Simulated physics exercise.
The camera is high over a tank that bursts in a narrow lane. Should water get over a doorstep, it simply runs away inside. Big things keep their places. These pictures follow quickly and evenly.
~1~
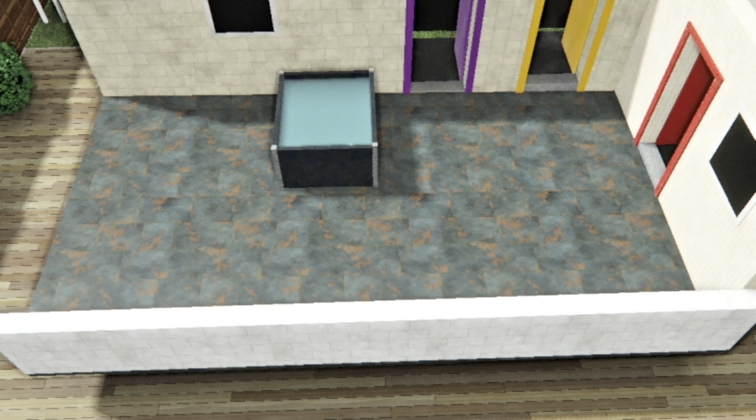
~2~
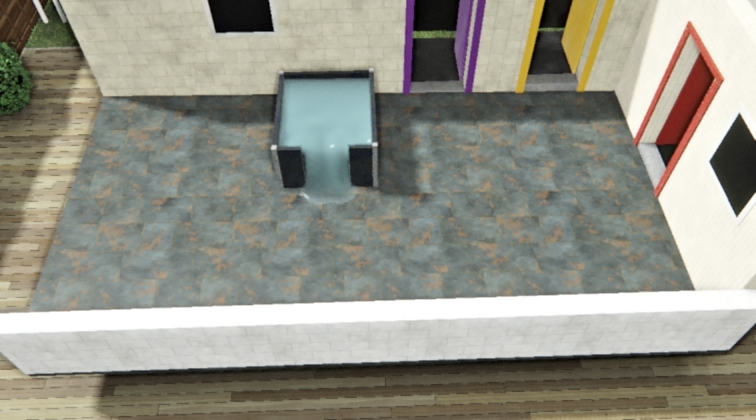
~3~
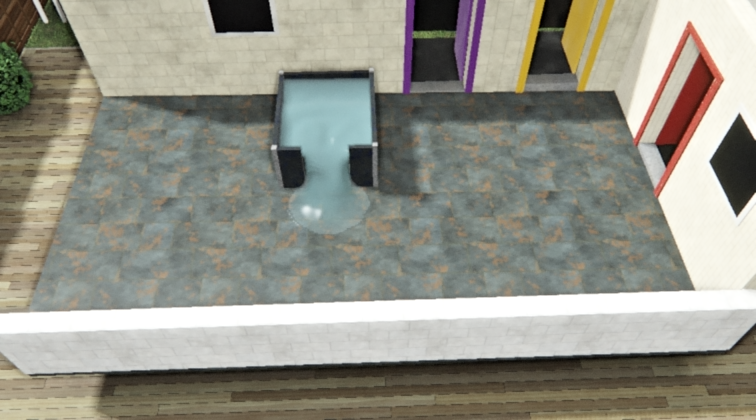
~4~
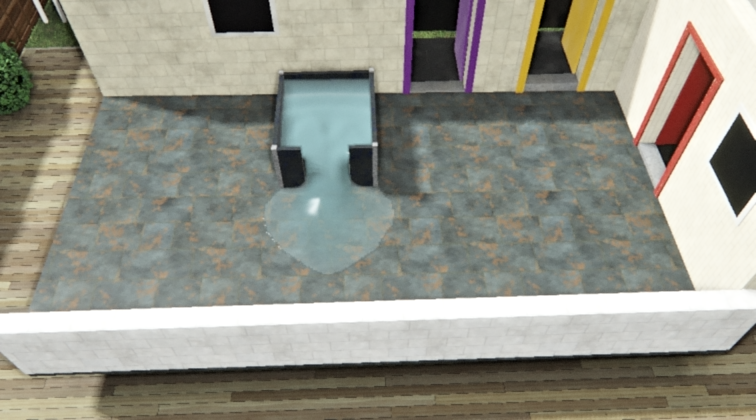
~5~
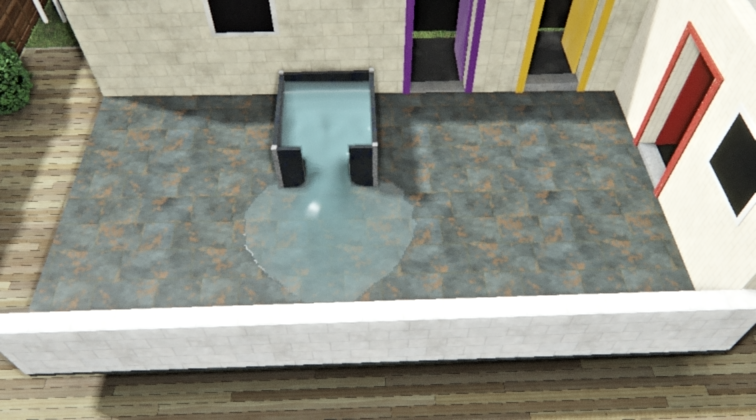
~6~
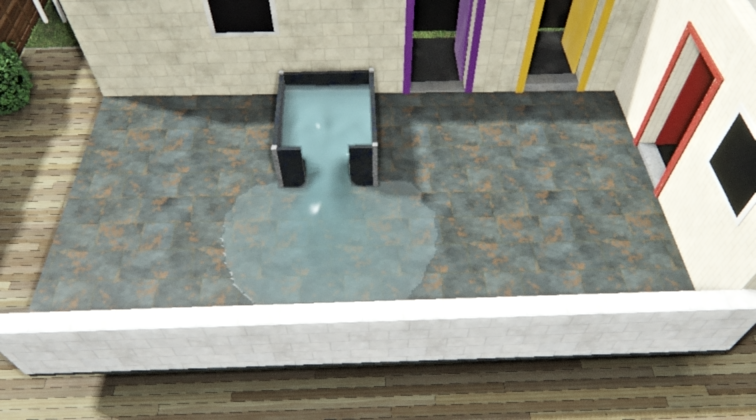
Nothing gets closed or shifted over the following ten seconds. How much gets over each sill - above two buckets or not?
At the yellow door, not above two buckets. At the purple door, not above two buckets. At the red door, not above two buckets.
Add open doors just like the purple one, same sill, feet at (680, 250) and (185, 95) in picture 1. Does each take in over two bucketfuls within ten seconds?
In turn: Floods, is under.
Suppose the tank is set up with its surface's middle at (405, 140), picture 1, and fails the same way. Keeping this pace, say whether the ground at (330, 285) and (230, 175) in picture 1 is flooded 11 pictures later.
Soaked, bone-dry.
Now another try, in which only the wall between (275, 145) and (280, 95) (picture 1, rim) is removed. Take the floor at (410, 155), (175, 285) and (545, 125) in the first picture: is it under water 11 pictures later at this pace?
Taking the three spots as listed, they end up spared, inundated and spared.
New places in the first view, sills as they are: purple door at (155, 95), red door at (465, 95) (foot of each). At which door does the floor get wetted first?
First: The yellow one.
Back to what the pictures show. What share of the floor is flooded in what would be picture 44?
It comes to roughly 60 in a hundred.
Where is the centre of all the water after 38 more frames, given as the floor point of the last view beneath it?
Centre of the water: Near (414, 218).
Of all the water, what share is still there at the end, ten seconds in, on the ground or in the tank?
Result: Close to 82 %.
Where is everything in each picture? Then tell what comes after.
Still water in the tank at (326, 112), in the first frame.
Water pours out at (328, 173) and has run to (352, 194), in the second frame.
The front is at (339, 228), out from the gap at (328, 173), in the third frame.
The front is at (330, 269), out from the gap at (328, 173), in the fourth frame.
Water pours out at (328, 173) and has run to a hidden place, in the fifth frame.
Water pours out at (328, 173) and has run to a hidden place, in the sixth frame.
A moment on, water covers 25 % of the floor; the yellow door not reached, the purple door not reached, the red door not reached.
Next, water covers 30 % of the floor; the yellow door not reached, the purple door not reached, the red door not reached.
Then, water covers 45 % of the floor; the yellow door not reached, the purple door not reached, the red door not reached.
Later, water covers 60 % of the floor; the yellow door wet at the sill, nothing in, the purple door not reached, the red door wet at the sill, nothing in.
In the end, water covers 75 % of the floor; the yellow door wet at the sill, nothing in, the purple door wet at the sill, nothing in, the red door wet at the sill, nothing in.
